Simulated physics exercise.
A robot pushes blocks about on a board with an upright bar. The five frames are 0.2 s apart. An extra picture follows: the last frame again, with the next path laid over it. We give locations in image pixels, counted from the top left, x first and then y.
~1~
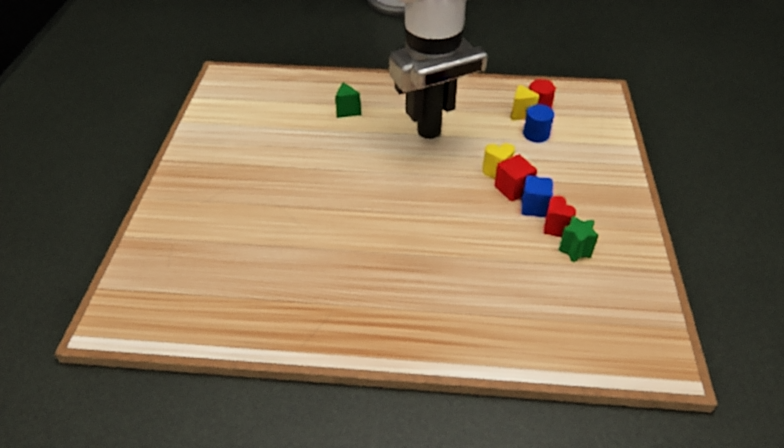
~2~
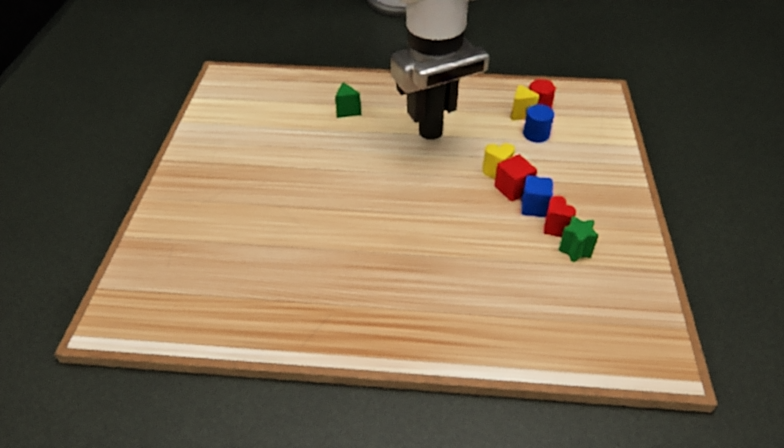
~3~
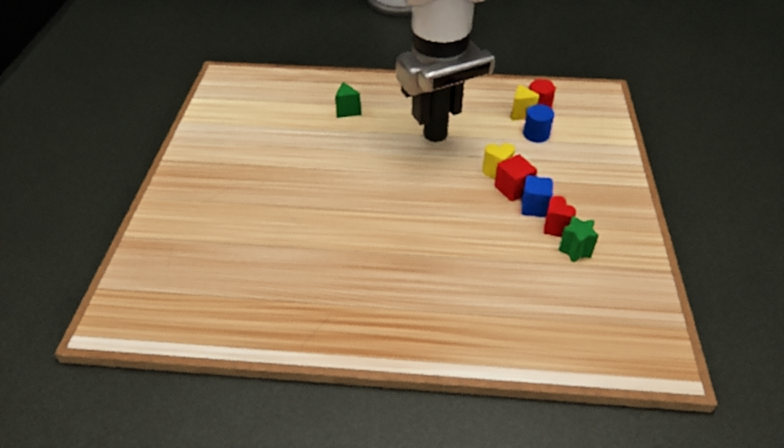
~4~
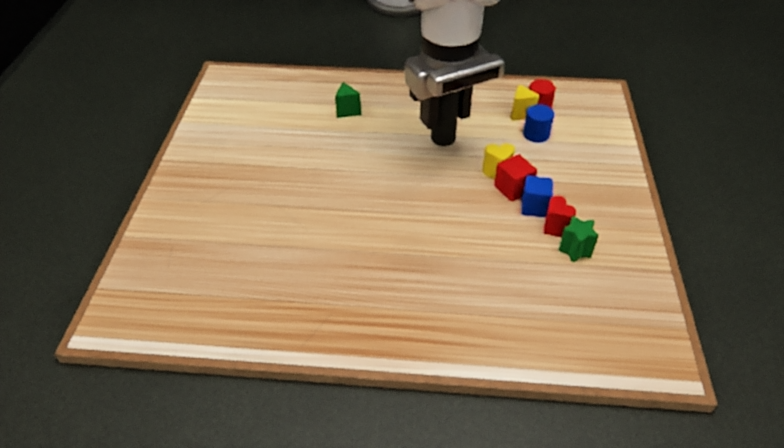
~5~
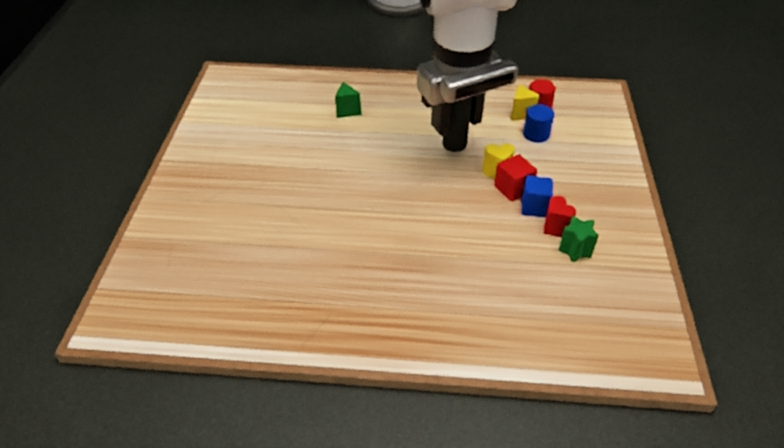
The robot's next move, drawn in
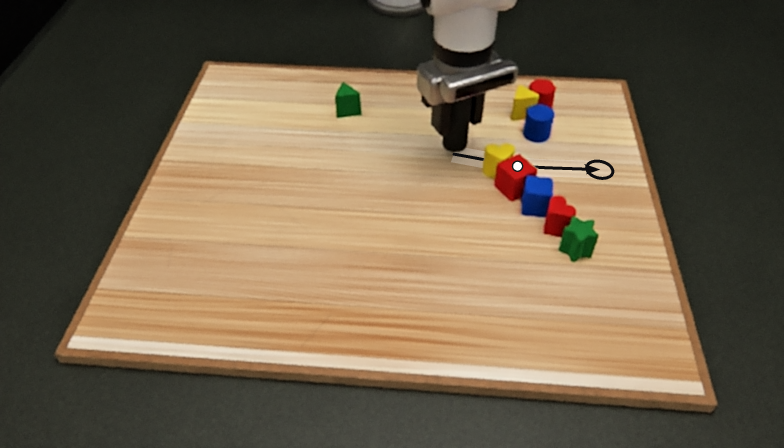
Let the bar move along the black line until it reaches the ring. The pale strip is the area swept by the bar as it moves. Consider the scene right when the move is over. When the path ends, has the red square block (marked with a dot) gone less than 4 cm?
Yes, that is what happens.
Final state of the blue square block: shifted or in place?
It moves.
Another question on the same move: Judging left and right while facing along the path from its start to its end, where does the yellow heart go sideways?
Right side.
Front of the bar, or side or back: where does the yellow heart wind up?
It will get left beside or behind the bar.
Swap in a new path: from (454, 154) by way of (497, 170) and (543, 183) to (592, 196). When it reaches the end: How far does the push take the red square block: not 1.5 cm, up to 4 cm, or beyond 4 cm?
I'd go with over 4 cm for this block.
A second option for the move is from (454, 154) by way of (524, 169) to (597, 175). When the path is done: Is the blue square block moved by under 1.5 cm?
That would be a no.
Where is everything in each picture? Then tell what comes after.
In the first picture, lower end of the bar (429, 132), tops of blocks, yellow heart (501, 150), red square block (518, 166), blue square block (540, 185), red heart (561, 206).
In the second picture, bar (431, 132), blocks as before.
In the third picture, bar (436, 135), blocks as before.
In the fourth picture, bar (443, 139), blocks as before.
In the fifth picture, bar (455, 144), yellow heart (501, 150), red square block (518, 166), blue square block (540, 185), red heart (561, 206).
The drawn path runs from (454, 154) through (501, 163) and (550, 168) to (600, 170); the dot is on the red square block.
On the path given first. One third of the way, bar (504, 153); yellow heart (518, 158), turned 30° clockwise; red square block (525, 176), turned 15° clockwise; blue square block (547, 192), turned 25° anticlockwise; red heart (570, 209), turned 15° clockwise.
Two thirds of the way, bar (554, 158); yellow heart (541, 164), turned 85° clockwise; red square block (527, 180), turned 50° clockwise; blue square block (552, 199), turned 55° anticlockwise; red heart (573, 211), turned 30° clockwise.
At the end, bar (603, 160); yellow heart (541, 164), turned 85° clockwise; red square block (527, 180), turned 50° clockwise; blue square block (552, 199), turned 55° anticlockwise; red heart (573, 211), turned 30° clockwise.
